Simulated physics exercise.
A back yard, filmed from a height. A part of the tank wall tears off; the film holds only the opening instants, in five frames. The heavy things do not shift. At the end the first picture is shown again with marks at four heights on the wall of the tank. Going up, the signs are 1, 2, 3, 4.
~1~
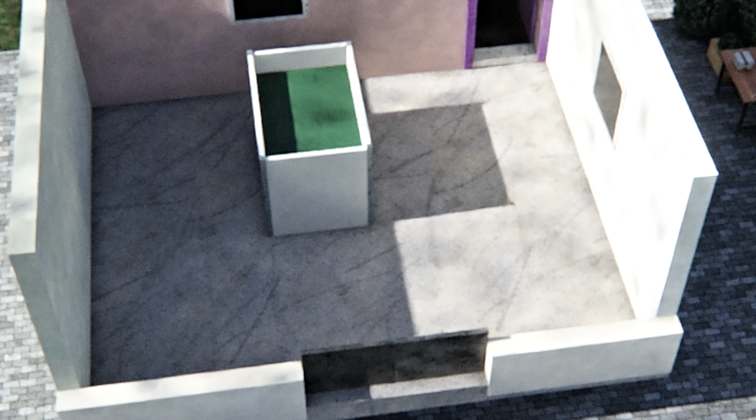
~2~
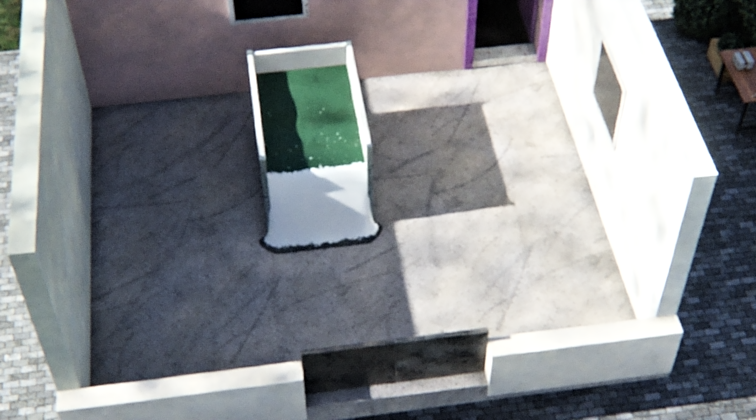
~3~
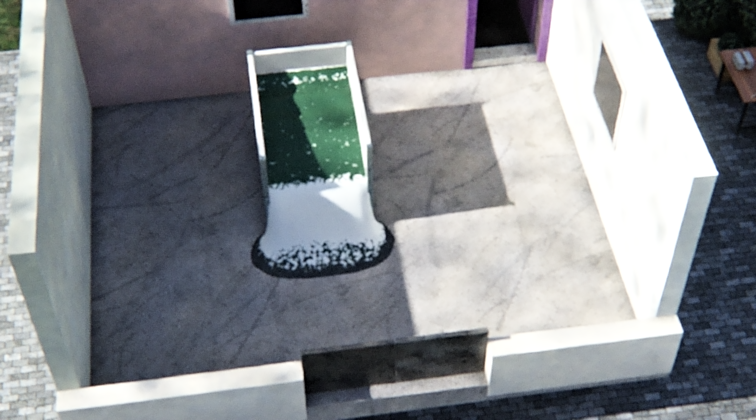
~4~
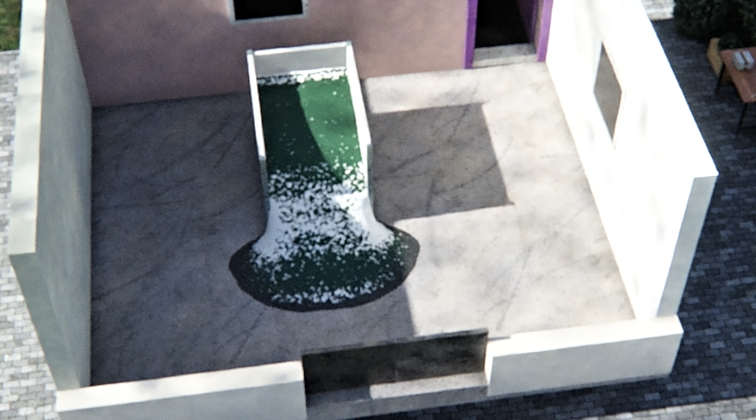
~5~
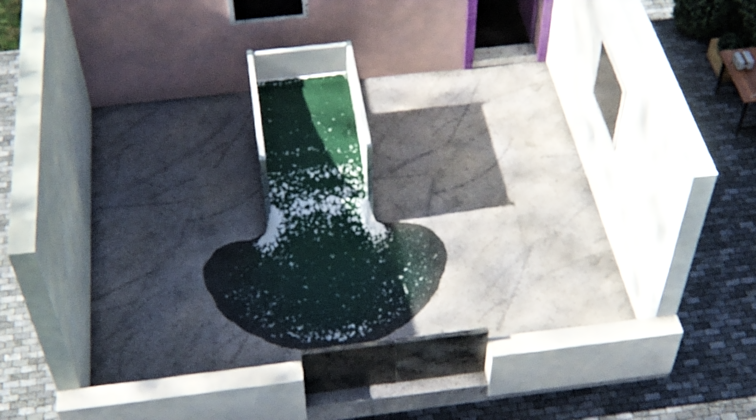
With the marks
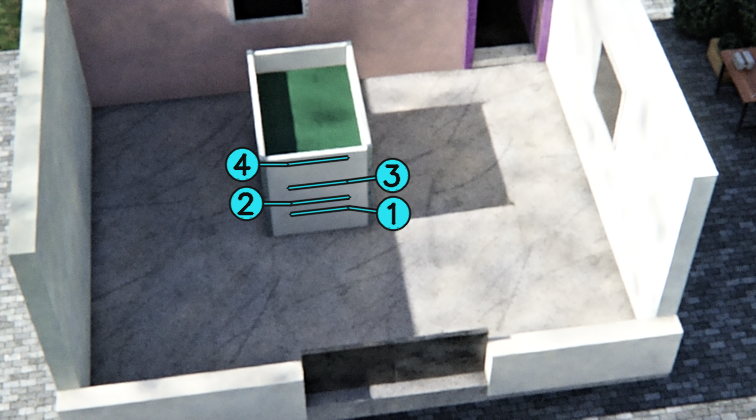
In a walled back yard seen from above, the front of a white tank of green water gave way, and the water poured out white and foamy, then spread in a widening dark pool across the ground.
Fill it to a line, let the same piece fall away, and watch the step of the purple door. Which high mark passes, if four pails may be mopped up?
3 will do.
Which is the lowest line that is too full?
That is line 4.
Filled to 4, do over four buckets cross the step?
Yes, it does.
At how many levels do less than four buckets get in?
Three.
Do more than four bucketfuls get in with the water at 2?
No, that is safe.
On the marked copy, 1 at (320, 211); 2 at (319, 200); 3 at (318, 184); 4 at (317, 161); from the bottom up 1, 2, 3, 4.
With 1, nothing gets over.
With 2, nothing gets over.
With 3, a bucket or two gets in.
With 4, about 10 bucketfuls get in.
